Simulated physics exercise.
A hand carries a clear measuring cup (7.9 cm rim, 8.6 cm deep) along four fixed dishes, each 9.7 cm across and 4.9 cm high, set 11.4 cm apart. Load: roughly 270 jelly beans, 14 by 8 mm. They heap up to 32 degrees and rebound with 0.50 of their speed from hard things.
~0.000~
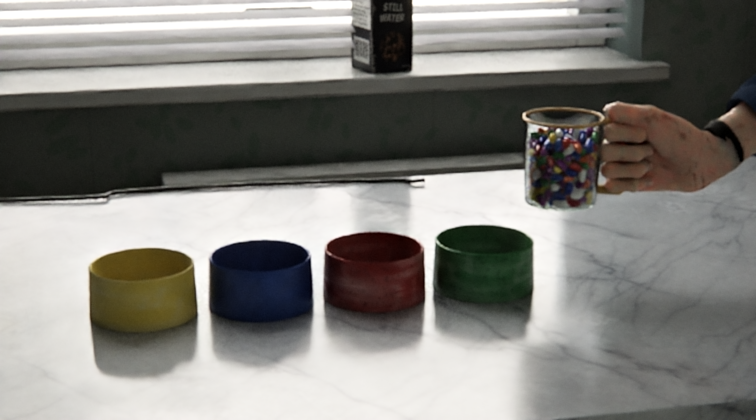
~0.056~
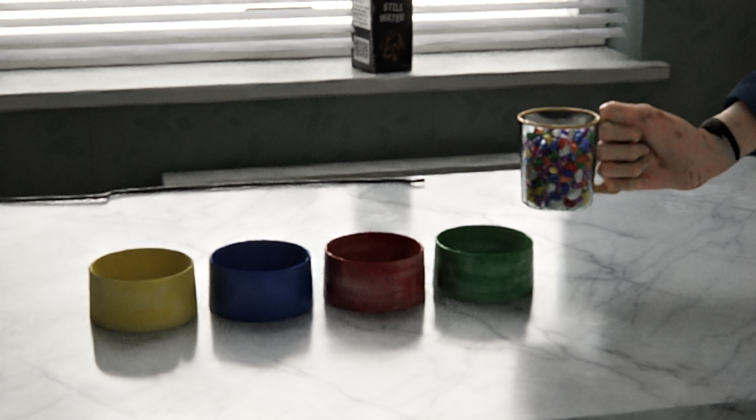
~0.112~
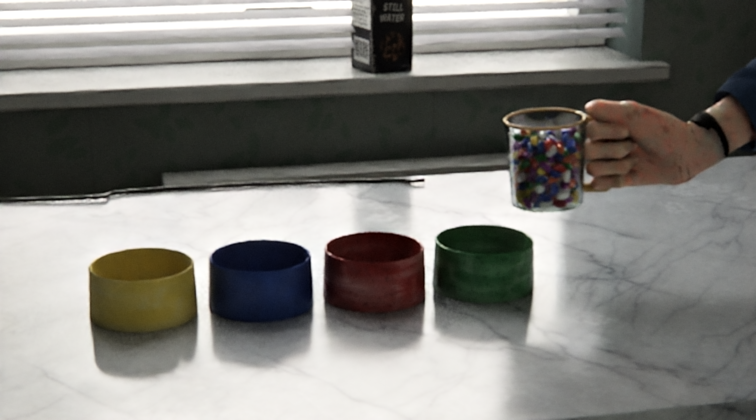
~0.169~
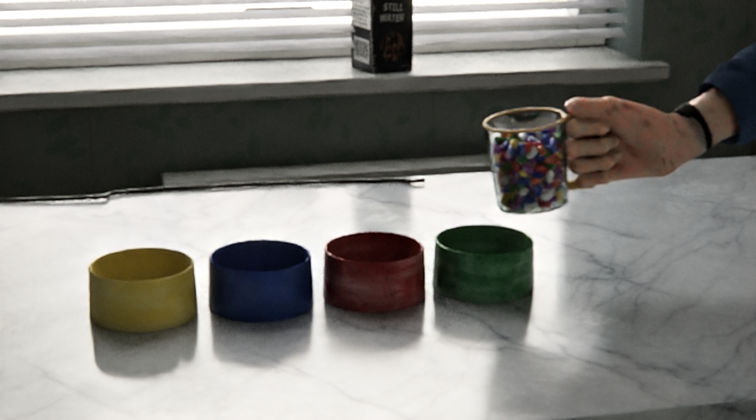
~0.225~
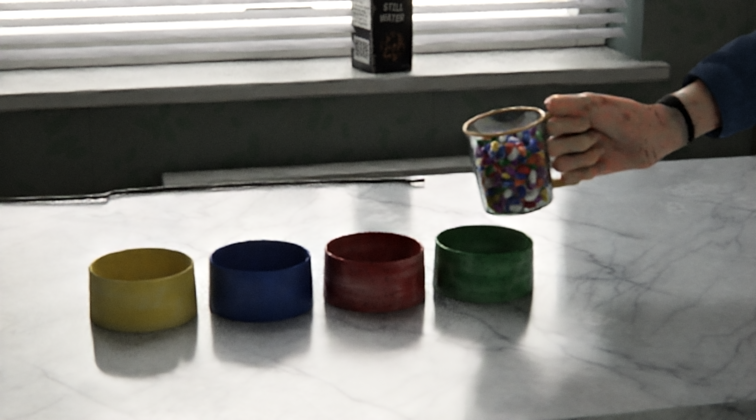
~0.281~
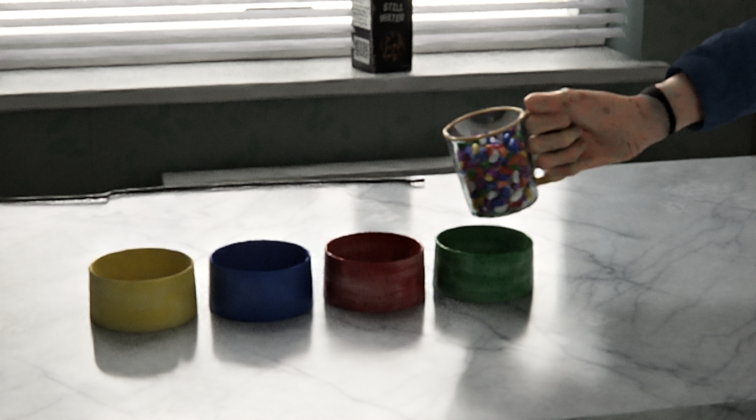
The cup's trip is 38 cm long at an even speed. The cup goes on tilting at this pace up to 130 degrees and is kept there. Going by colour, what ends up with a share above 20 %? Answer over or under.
Red under, blue under, green under, yellow over, counter under.
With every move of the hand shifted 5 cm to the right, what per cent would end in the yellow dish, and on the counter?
In that case yellow 70, counter 30.
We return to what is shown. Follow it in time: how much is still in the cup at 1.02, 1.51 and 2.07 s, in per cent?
About 100, 65, 0.
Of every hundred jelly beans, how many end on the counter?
About 5 per cent.
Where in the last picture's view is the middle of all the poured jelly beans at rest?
At about (136, 289).
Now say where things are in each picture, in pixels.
The first frame shows cup at (562, 160), tilt 0 degrees, lip at (526, 120), moved 0.0 cm; middle of the pieces at (562, 166); green dish at (484, 240); red dish at (374, 248); blue dish at (260, 256); yellow dish at (142, 265).
The second frame shows cup at (558, 160), tilt 1 degrees, lip at (522, 121), moved 0.4 cm; middle of the pieces at (558, 166).
The third frame shows cup at (546, 161), tilt 4 degrees, lip at (507, 123), moved 1.7 cm; middle of the pieces at (546, 167).
The fourth frame shows cup at (529, 162), tilt 8 degrees, lip at (487, 128), moved 3.5 cm; middle of the pieces at (529, 168).
The fifth frame shows cup at (511, 163), tilt 12 degrees, lip at (466, 132), moved 5.4 cm; middle of the pieces at (512, 169).
The sixth frame shows cup at (494, 164), tilt 16 degrees, lip at (446, 136), moved 7.2 cm; middle of the pieces at (495, 170); green dish at (484, 240); red dish at (374, 248); blue dish at (260, 256); yellow dish at (142, 265). The cup turns about 70 degrees a second and travels 32 cm a second.
After 1.02 s, tilt 69 degrees; cup holds 100 %.
After 1.51 s, tilt 105 degrees; cup holds 65 %, yellow 30 %.
After 2.07 s, tilt 130 degrees; cup holds 0 %, yellow 95 %.
By 2.5 s all is still; red 0 %, blue 0 %, green 0 %, yellow 95 %, counter 5 %.
